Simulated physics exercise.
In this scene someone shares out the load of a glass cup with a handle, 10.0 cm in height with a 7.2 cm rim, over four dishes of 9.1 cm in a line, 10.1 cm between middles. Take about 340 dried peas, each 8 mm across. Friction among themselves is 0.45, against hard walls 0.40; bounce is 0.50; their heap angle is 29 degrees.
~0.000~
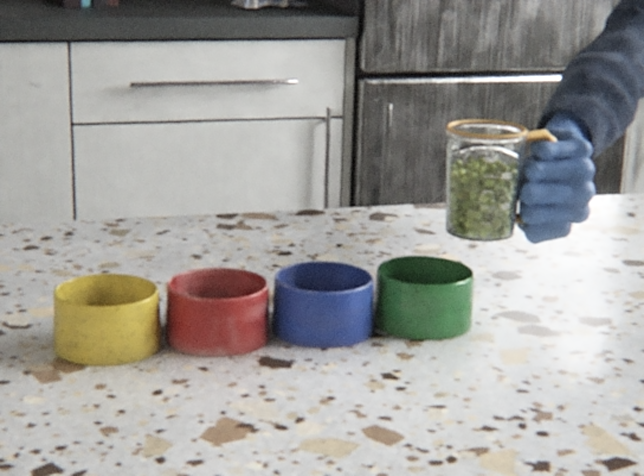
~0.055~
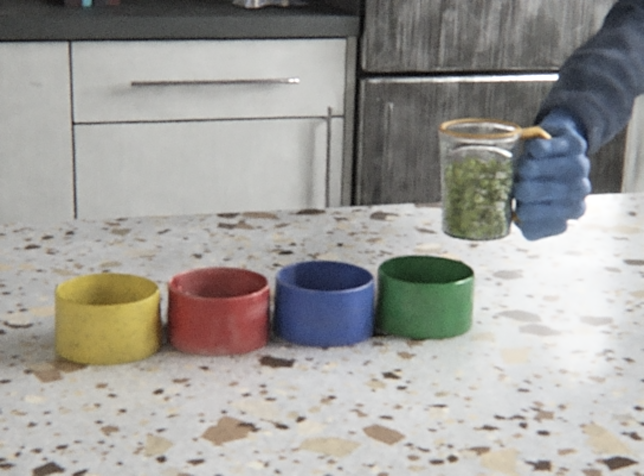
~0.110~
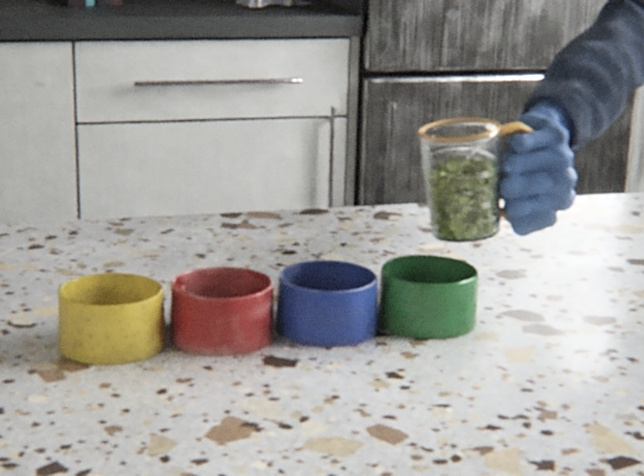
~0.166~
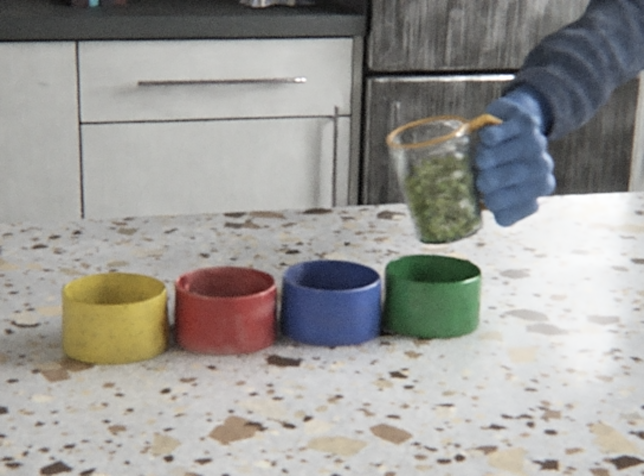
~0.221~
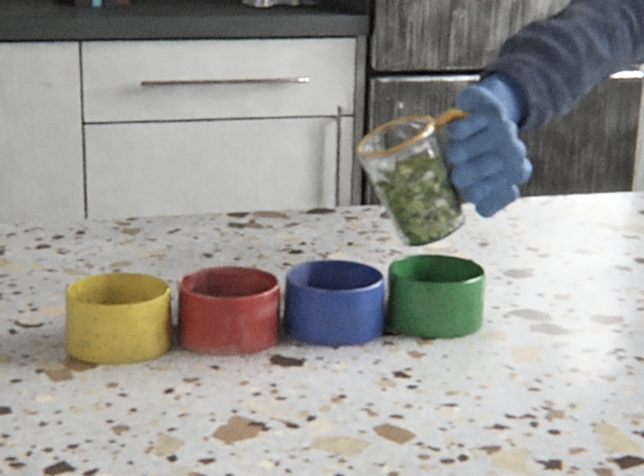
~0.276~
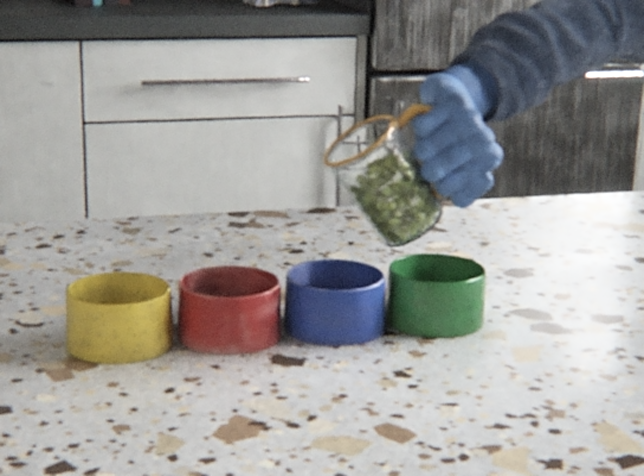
On a speckled kitchen counter, a blue-gloved hand carried a glass cup of small green pieces leftward, tilting it steadily toward the left above a row of yellow, red, blue and green dishes.
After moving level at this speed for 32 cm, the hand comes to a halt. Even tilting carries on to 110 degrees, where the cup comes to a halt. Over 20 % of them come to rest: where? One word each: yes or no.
Red dish: No; blue dish: No; green dish: No; yellow dish: Yes; counter: Yes.
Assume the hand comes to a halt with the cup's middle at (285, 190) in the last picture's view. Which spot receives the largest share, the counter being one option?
Result: Biggest portion at red.
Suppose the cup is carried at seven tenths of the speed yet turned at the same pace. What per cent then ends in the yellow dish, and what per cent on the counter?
Yellow: 60; counter: 40.
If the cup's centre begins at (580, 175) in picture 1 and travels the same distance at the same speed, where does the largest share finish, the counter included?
The winner: Red.
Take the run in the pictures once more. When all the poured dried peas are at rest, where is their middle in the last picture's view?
Once everything settles, the centre is around (92, 335).
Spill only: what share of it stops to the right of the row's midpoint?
Fraction on that side: Around 0 %.
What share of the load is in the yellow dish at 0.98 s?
It works out to some 40 per cent.
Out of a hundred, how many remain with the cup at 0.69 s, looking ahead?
Roughly 100 %.
After 0.52 s, tilt 72 degrees; cup holds 100 %.
After 0.69 s, tilt 98 degrees; cup holds 100 %.
After 0.98 s, tilt 110 degrees; cup holds 20 %, yellow 40 %.
In the end, at 2.0 s, red 0 %, blue 0 %, green 0 %, yellow 60 %, counter 40 %.
